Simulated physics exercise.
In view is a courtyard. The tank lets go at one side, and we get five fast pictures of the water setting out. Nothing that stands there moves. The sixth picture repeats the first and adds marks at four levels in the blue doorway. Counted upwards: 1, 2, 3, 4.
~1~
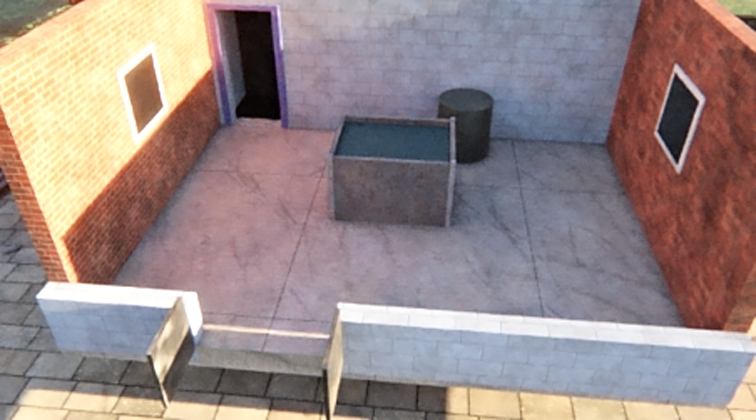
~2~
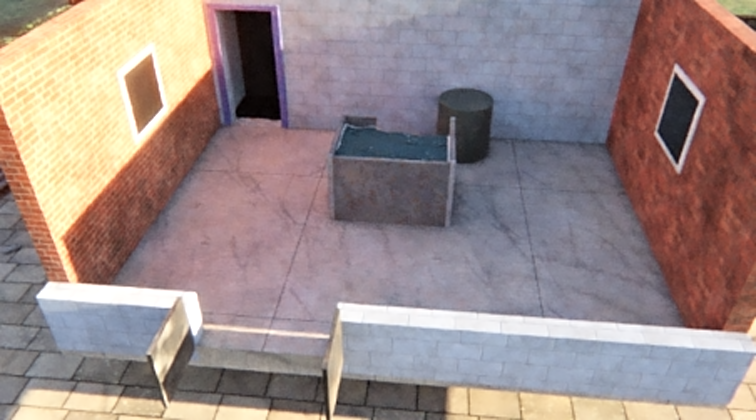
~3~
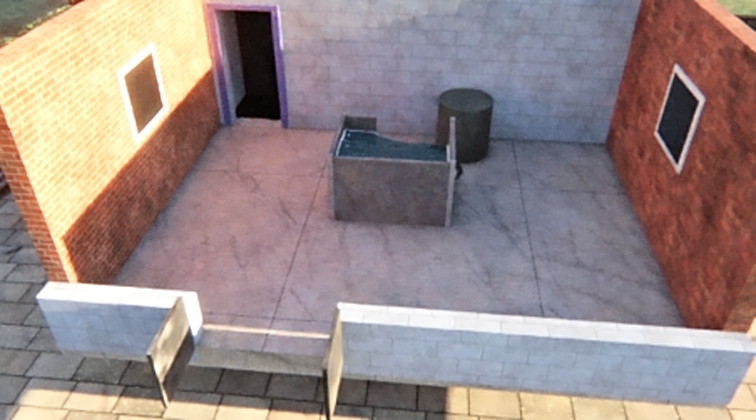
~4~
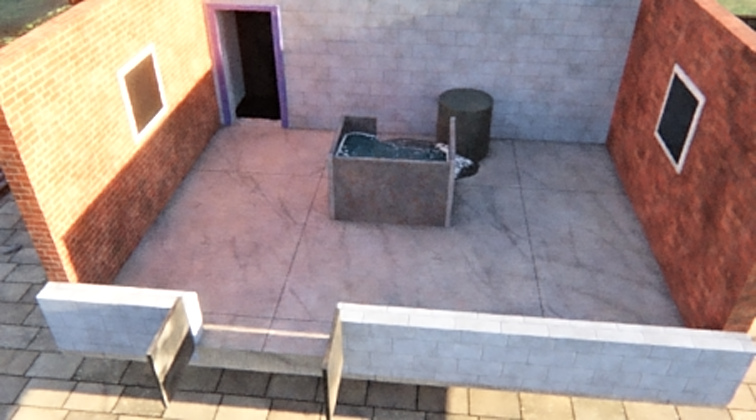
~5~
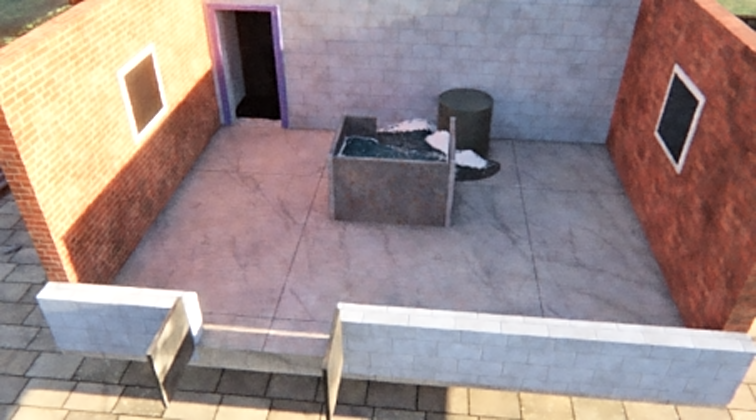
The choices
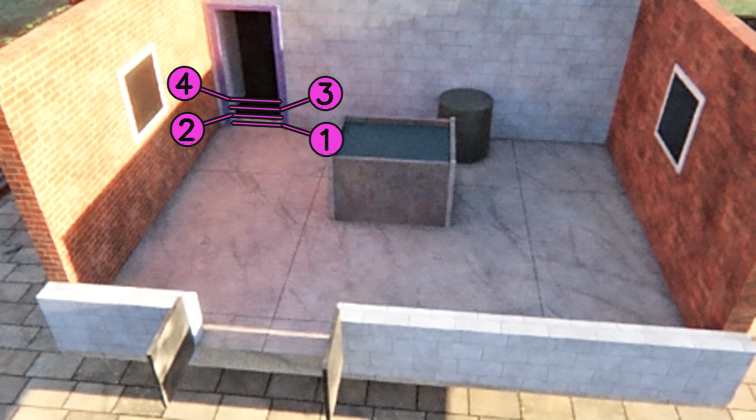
In a walled courtyard, the back of a tank of still water opened up, and the water sank and churned inside as some poured out behind, spreading foamy and dark around the round drum.
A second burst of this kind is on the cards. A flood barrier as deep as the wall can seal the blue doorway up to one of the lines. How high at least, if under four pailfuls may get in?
Go for 2.
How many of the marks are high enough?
Three.
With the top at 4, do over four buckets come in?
No, not at all.
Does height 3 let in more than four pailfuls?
No.
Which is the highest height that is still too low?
That would be 1.
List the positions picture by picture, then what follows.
The first picture shows water in the tank at rest, its middle at (395, 143); foot of the blue doorway at (257, 126); open gate at (266, 294).
In the second picture, water covers 1 % of the ground, its front hidden from here.
In the third picture, water covers 3 % of the ground, its front hidden from here.
In the fourth picture, water covers 5 % of the ground, its front hidden from here.
The fifth picture shows front seen at (486, 161), 8 % of the ground wet.
On the marked copy, 1 at (257, 124); 2 at (256, 116); 3 at (255, 108); 4 at (254, 100); from the bottom up 1, 2, 3, 4.
If 1 is chosen, about 11 bucketfuls get in.
If 2 is chosen, a splash gets over, under a bucket.
If 3 is chosen, nothing gets over.
If 4 is chosen, nothing gets over.
